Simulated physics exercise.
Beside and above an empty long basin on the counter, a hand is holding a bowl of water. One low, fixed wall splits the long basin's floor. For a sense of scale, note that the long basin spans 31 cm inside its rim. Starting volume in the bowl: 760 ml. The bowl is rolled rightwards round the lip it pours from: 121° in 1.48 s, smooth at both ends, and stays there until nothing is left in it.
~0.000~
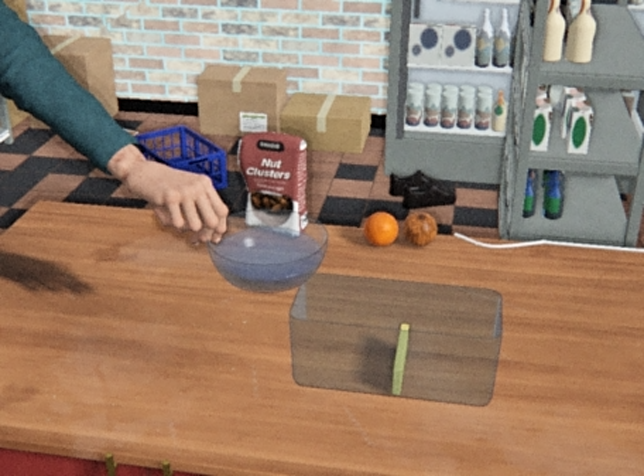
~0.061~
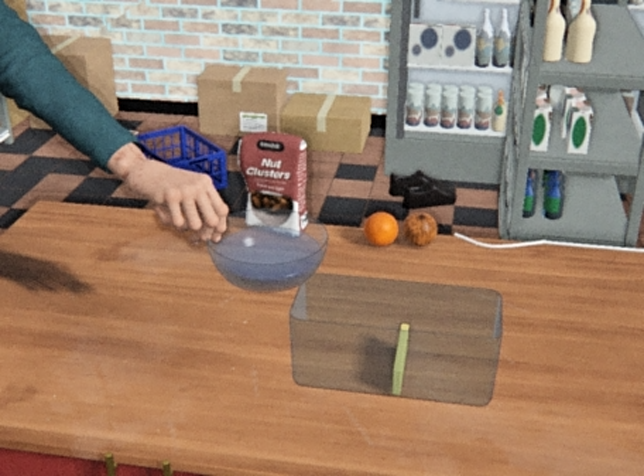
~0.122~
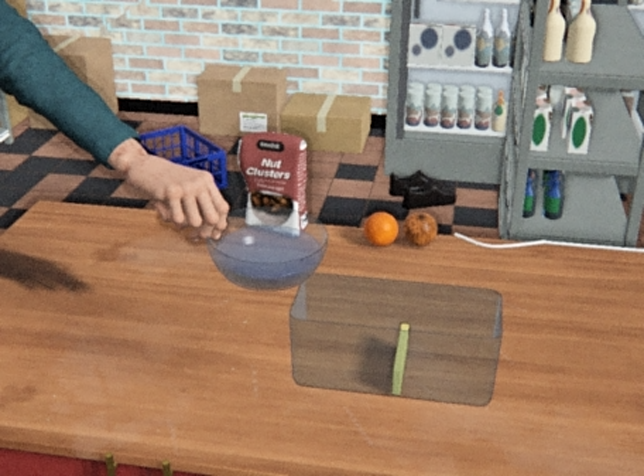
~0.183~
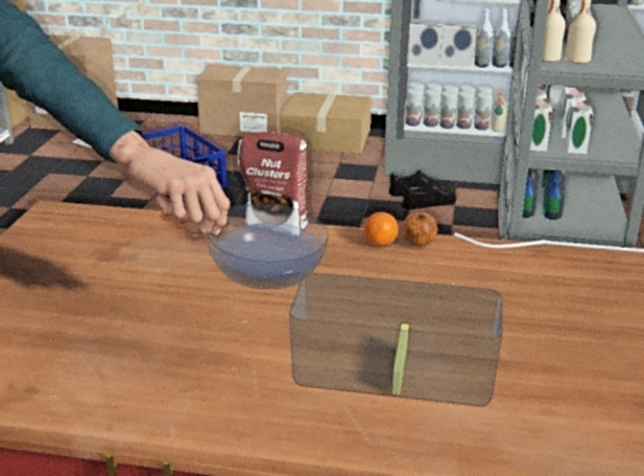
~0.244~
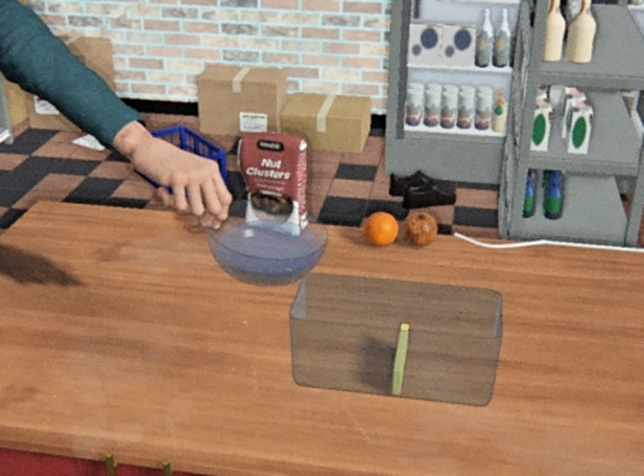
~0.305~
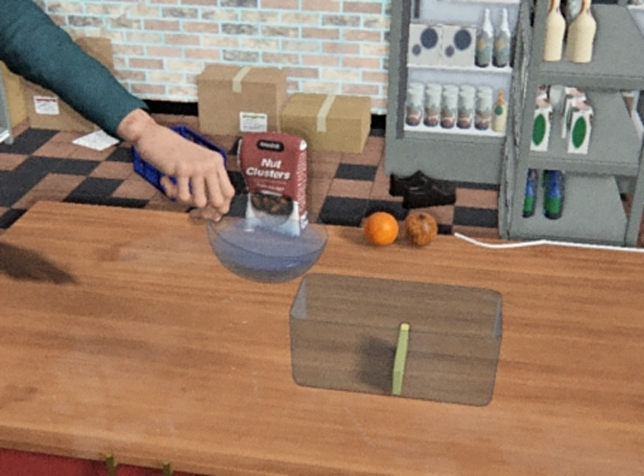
The clip opens with a hand in a teal sleeve holding a clear bowl of bluish water above a wooden counter, behind and to the left of an empty transparent basin. The bowl barely moves at first, then the hand rolls it slightly rightwards, tilting it a little more by the end.
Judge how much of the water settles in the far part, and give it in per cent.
Some 26 per cent settles in the far part.
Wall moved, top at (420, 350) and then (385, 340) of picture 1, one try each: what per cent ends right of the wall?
5 % and 70 %.
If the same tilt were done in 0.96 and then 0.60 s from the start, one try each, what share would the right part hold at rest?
Roughly 40 per cent the first time and 50 per cent the second.
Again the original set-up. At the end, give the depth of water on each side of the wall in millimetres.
Left roughly 28 mm; right roughly 12 mm.
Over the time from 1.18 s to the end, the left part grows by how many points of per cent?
It comes to near 3 per cent.
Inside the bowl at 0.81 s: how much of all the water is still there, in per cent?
Near 42 in a hundred.
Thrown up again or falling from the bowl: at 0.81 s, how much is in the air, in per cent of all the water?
At that moment, about 38 percent.
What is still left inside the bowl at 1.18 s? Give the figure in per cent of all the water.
About 0 % is still there.
Then, 0.81 s in, the tilt is 69° and 43 per cent is still to pour, 19 is left of the wall and 0 right of it.
Then, 1.18 s in, the tilt is 109° and 0 per cent is still to pour, 69 is left of the wall and 26 right of it.
Then, 1.56 s in, the tilt is 121° and 0 per cent is still to pour, 73 is left of the wall and 26 right of it.
Then, 1.98 s in, the tilt is 121° and 0 per cent is still to pour, 73 is left of the wall and 26 right of it.
Finally, 73 per cent lies left of the wall, 26 right of it and 1 outside.
